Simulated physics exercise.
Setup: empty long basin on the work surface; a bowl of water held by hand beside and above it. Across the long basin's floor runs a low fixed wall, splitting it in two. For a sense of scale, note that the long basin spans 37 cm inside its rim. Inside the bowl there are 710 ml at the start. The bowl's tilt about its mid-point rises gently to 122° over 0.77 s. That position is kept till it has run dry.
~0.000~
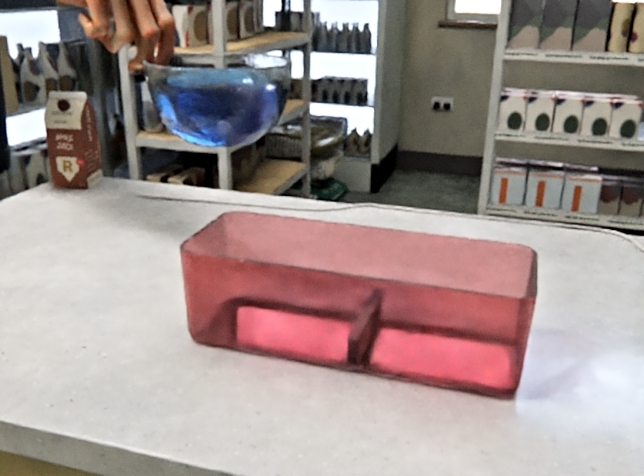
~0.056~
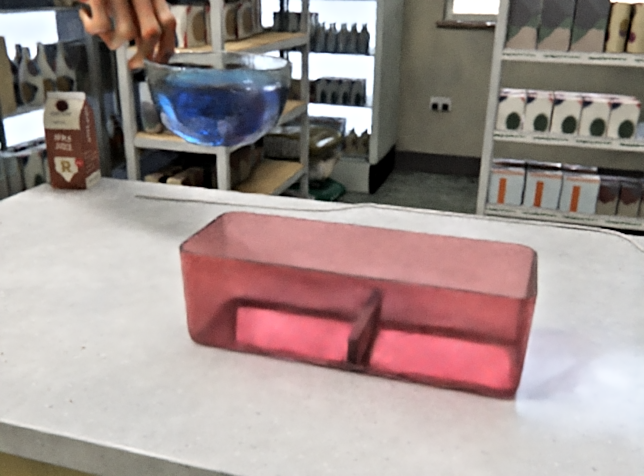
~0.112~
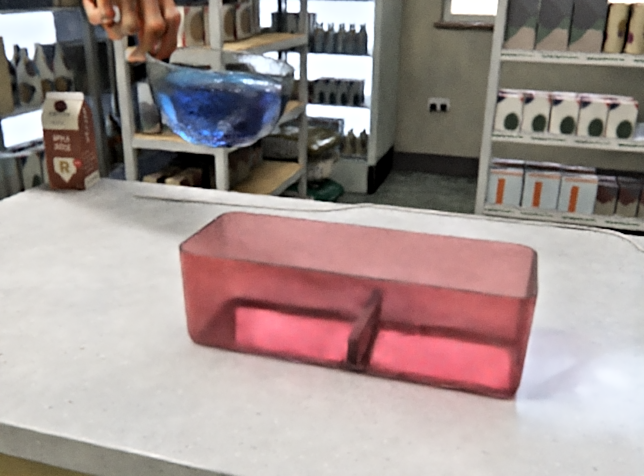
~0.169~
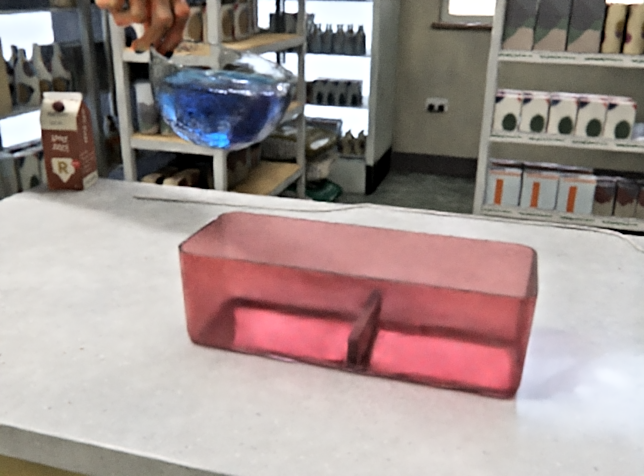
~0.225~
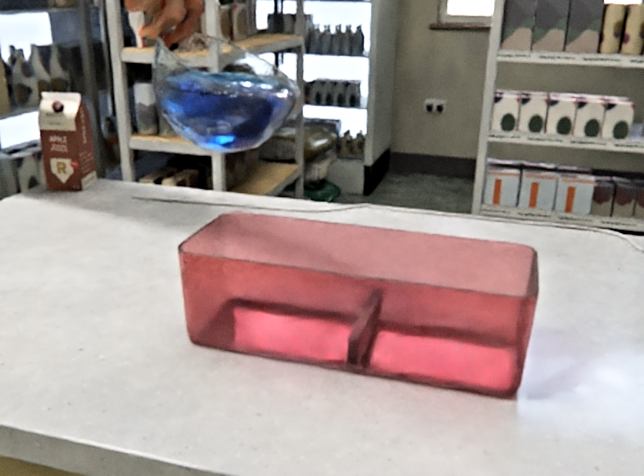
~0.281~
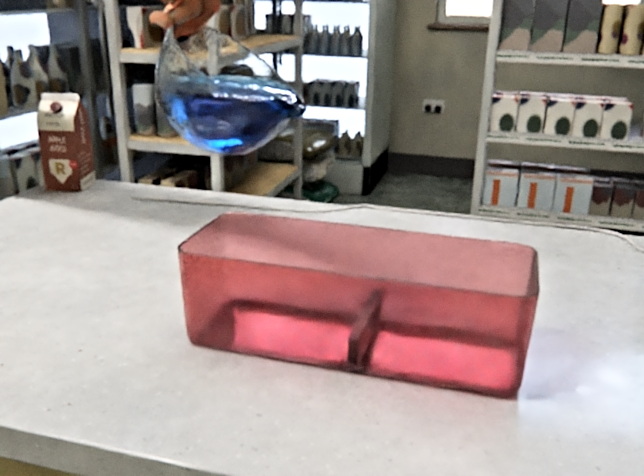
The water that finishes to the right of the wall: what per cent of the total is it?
It is about 21 per cent of the total.
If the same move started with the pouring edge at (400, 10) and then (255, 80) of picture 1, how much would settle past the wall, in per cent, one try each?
The first try gives around 80 percent, the second around 20 percent.
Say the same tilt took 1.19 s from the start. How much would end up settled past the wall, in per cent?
In that case, roughly 20 per cent.
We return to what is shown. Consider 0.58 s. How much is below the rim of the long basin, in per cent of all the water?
Estimate - around 50 in a hundred parts.
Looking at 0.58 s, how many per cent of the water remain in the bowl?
Some 14 % of it is still there.
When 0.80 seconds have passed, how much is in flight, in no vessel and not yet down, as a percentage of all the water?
About 7 % of the total.
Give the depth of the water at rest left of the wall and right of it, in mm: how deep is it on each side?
Left about 22 mm, right about 6 mm.
After 0.58 s the tilt is 104° and 13 per cent is still to pour, 47 is left of the wall and 3 right of it.
After 0.80 s the tilt is 122° and 0 per cent is still to pour, 82 is left of the wall and 11 right of it.
After 1.02 s the tilt is 122° and 0 per cent is still to pour, 77 is left of the wall and 20 right of it.
After 1.27 s the tilt is 122° and 0 per cent is still to pour, 76 is left of the wall and 21 right of it.
In the end 76 per cent lies left of the wall, 21 right of it and 3 outside.
